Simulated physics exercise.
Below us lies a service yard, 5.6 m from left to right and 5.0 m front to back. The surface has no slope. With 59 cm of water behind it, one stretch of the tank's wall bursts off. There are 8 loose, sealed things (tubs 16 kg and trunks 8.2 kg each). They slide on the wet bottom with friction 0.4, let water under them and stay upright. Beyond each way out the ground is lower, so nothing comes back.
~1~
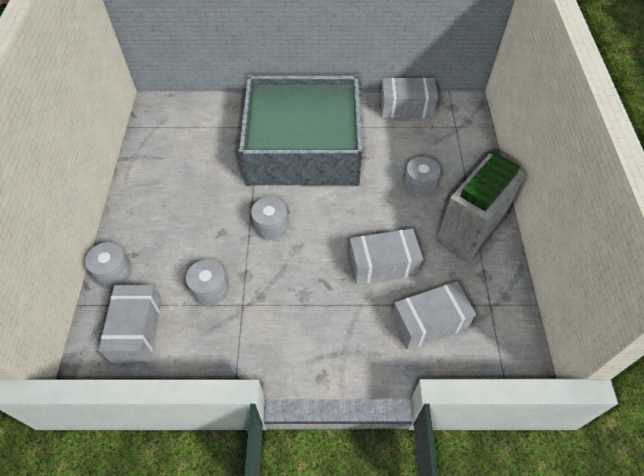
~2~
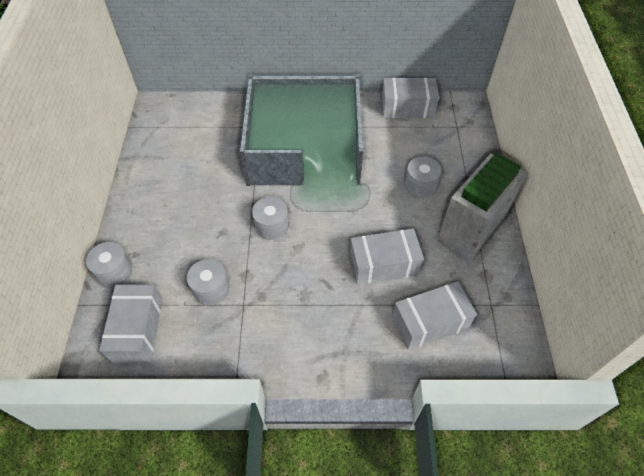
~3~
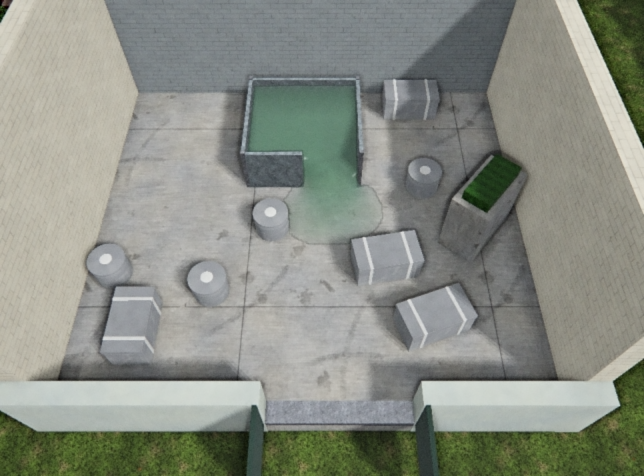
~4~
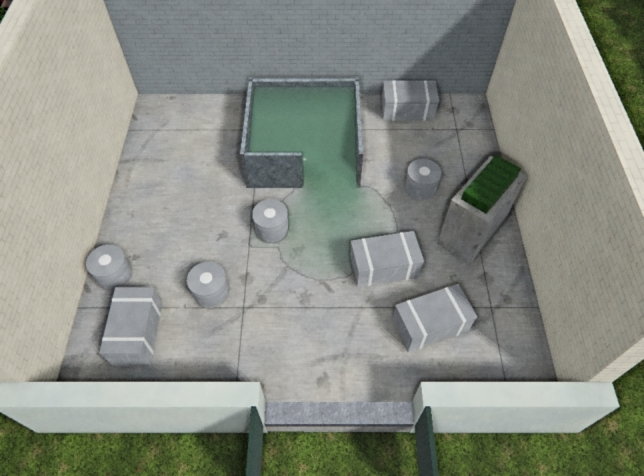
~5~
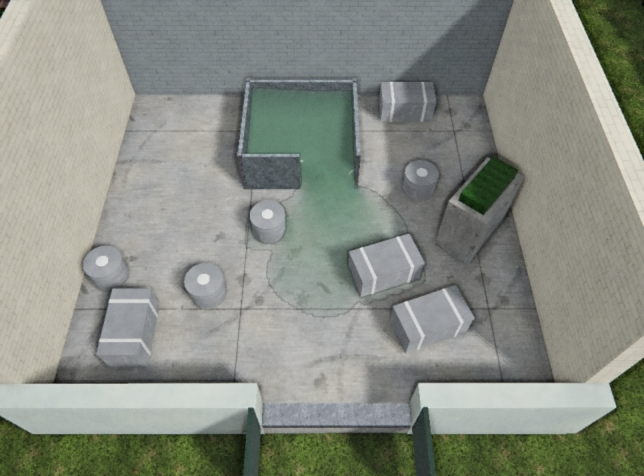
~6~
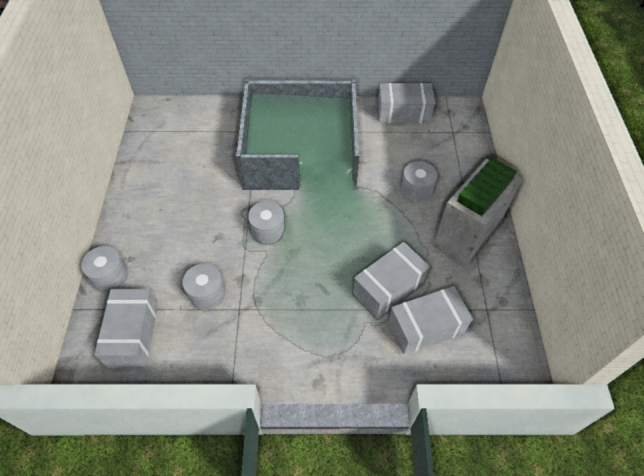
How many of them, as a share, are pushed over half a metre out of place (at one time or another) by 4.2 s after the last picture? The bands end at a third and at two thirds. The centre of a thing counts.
Share: Under a third.
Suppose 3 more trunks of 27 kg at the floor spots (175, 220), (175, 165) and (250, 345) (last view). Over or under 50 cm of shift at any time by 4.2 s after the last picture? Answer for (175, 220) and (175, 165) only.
In that order: Short of it, short of it.
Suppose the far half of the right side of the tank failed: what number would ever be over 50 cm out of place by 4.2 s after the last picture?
In that case 3 of them.
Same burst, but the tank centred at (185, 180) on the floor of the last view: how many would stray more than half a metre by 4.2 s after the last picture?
Then 4.
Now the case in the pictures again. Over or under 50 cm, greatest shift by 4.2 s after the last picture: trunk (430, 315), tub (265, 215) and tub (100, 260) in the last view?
In turn: Past it, under, less.
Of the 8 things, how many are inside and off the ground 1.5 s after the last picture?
I count 1.
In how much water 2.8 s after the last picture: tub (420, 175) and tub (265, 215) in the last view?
Roughly 1 and 2 cm.
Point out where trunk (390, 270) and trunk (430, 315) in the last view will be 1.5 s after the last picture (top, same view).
Around (452, 352) and (531, 364).
Then, 0.4 s after the last picture 1 of 8 are over 50 cm from their spots; 0 afloat.
Then, 1.5 s after the last picture 2 of 8 are over 50 cm from their spots; 1 afloat.
Then, 2.8 s after the last picture 2 of 8 are over 50 cm from their spots; 2 afloat.
Then, 4.2 s after the last picture 2 of 8 are over 50 cm from their spots, and 2 have been at some point; 2 afloat.
